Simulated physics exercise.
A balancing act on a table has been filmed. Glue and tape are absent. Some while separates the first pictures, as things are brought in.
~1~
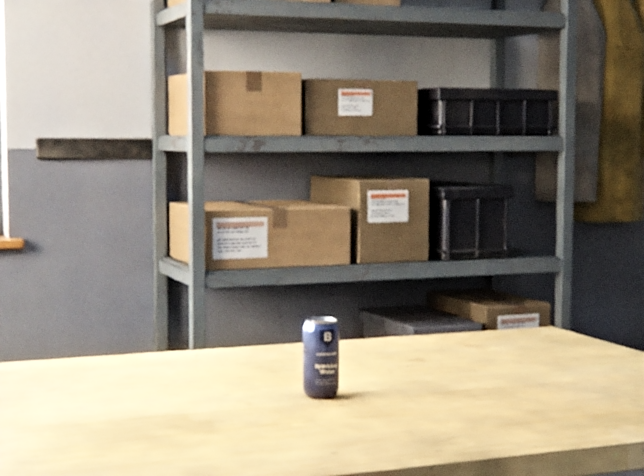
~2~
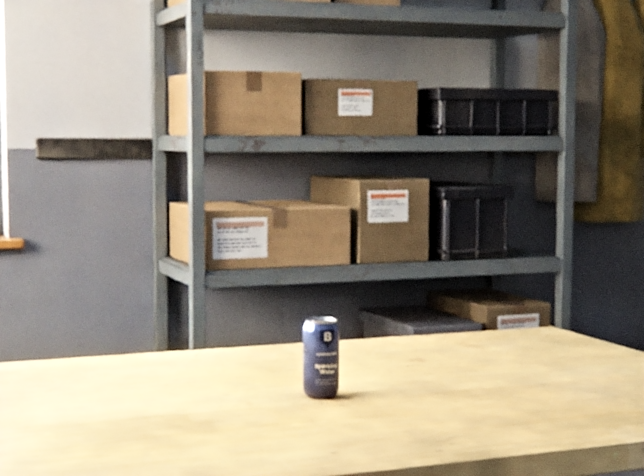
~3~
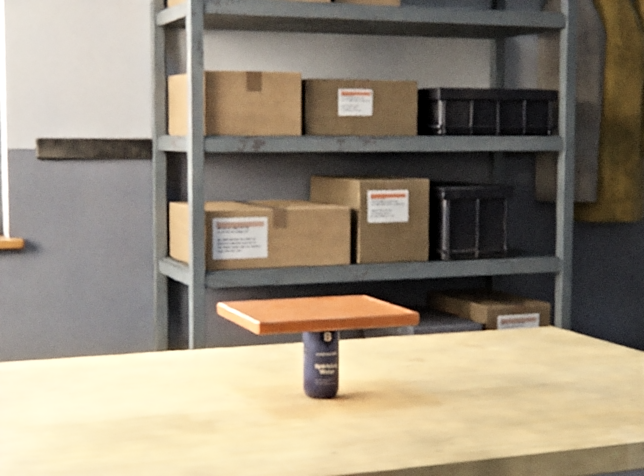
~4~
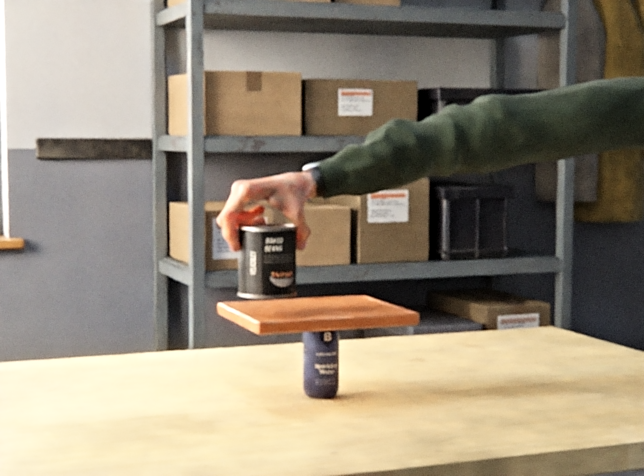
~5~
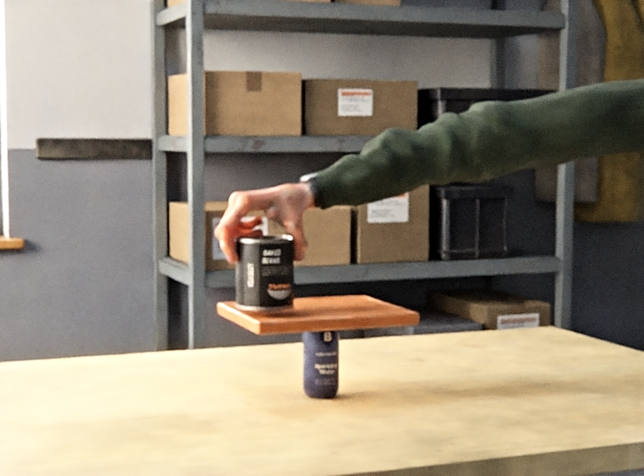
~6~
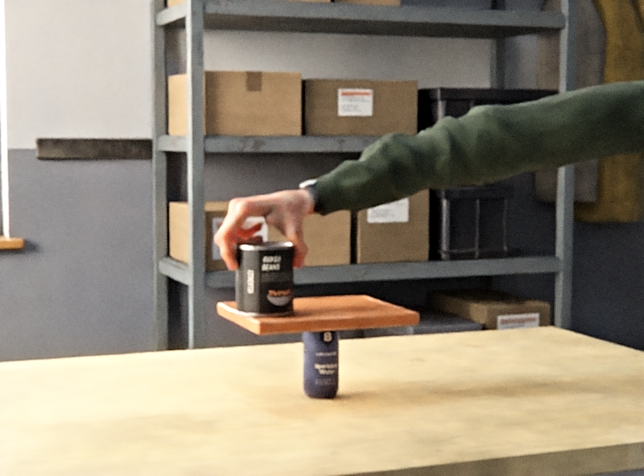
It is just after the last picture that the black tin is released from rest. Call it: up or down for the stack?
Down - it falls.
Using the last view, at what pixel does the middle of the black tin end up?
It ends near (215, 382).
Then, 0.40 s past the last view, black tin now fallen; orange lid rocked 66° from its first pose.
Then, 1.00 s past the last view, orange lid on its side.
Then, 1.40 s past the last view, orange lid now fallen; blue can rocked 25° from its first pose.
Finally, fallen, blue can, black tin and orange lid. Final places as the last picture's camera would see them, black tin near (216, 382). The stack gives way.
